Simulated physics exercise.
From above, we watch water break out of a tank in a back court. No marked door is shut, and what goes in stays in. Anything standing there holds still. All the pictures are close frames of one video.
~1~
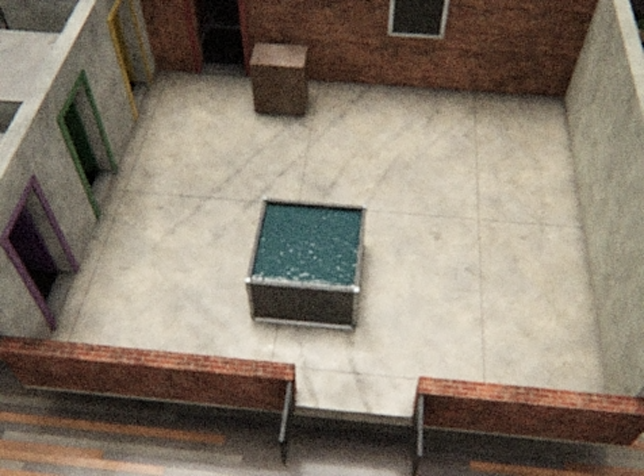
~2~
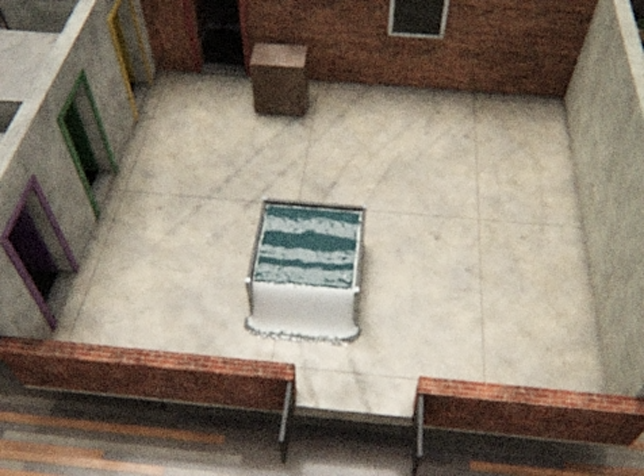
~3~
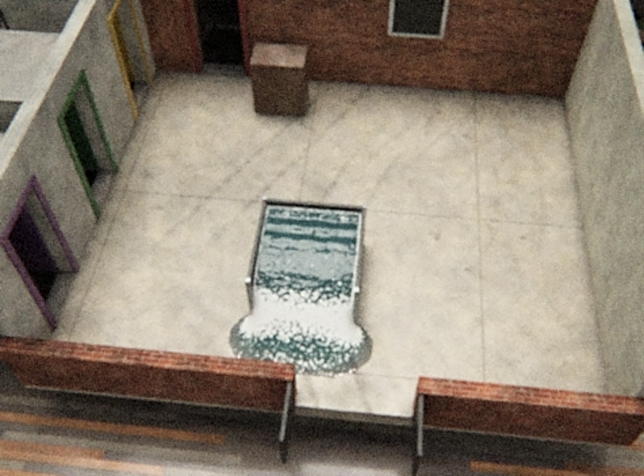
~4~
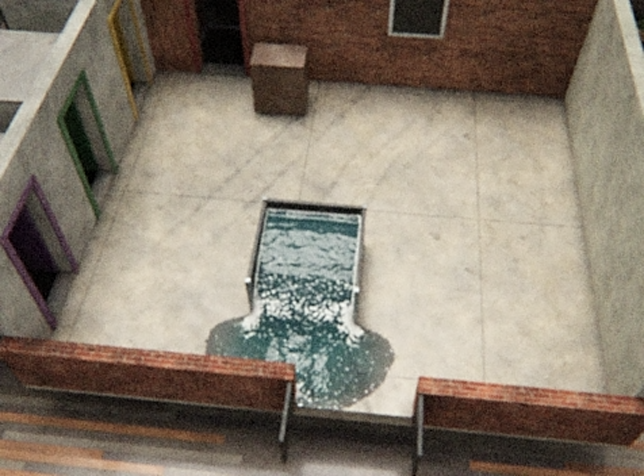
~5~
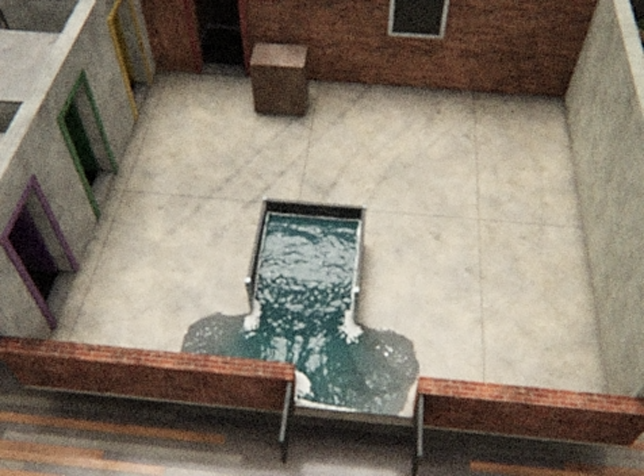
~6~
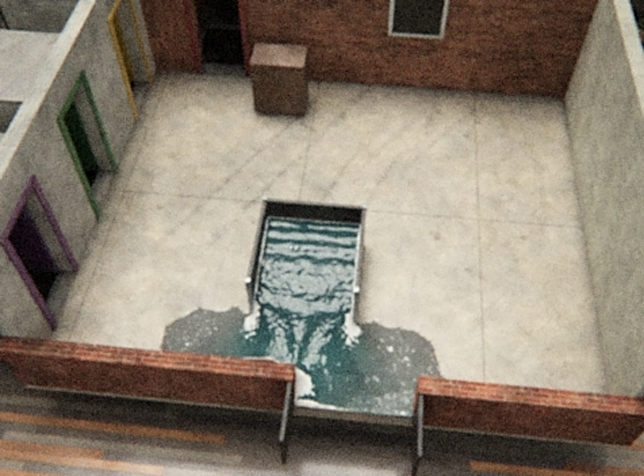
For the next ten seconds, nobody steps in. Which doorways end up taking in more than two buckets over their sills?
The red door takes in two or fewer, the green door takes in two or fewer, the purple door takes in more than two, the yellow door takes in two or fewer.
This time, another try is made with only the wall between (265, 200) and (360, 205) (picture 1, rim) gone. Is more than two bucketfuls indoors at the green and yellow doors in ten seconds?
The green door ends up below and the yellow door ends up above.
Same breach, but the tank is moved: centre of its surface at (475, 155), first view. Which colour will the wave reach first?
That's the purple-painted one.
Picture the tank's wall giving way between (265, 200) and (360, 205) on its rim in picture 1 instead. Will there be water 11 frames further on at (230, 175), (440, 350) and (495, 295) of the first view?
One after the other: Under water, clear, not flooded.
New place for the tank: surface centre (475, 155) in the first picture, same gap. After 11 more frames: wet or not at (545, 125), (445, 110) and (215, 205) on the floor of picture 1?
Points in order: Not reached; not reached; not reached.
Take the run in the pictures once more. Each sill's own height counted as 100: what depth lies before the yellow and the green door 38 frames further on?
About 20 and 30 %.
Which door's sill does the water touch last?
I'd go with the red-painted one.
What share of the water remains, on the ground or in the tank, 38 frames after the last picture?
Near 46 percent, give or take.
A moment on, water covers 10 % of the floor; the red door not reached, the green door not reached, the purple door not reached, the yellow door not reached.
Next, water covers 20 % of the floor; the red door not reached, the green door not reached, the purple door over two buckets in, the yellow door not reached.
Then, water covers 25 % of the floor; the red door not reached, the green door wet at the sill, nothing in, the purple door far over two buckets in, the yellow door not reached.
Later, water covers 45 % of the floor; the red door wet at the sill, nothing in, the green door wet at the sill, nothing in, the purple door far over two buckets in, the yellow door wet at the sill, nothing in.
In the end, water covers 55 % of the floor; the red door wet at the sill, nothing in, the green door wet at the sill, nothing in, the purple door far over two buckets in, the yellow door wet at the sill, nothing in.
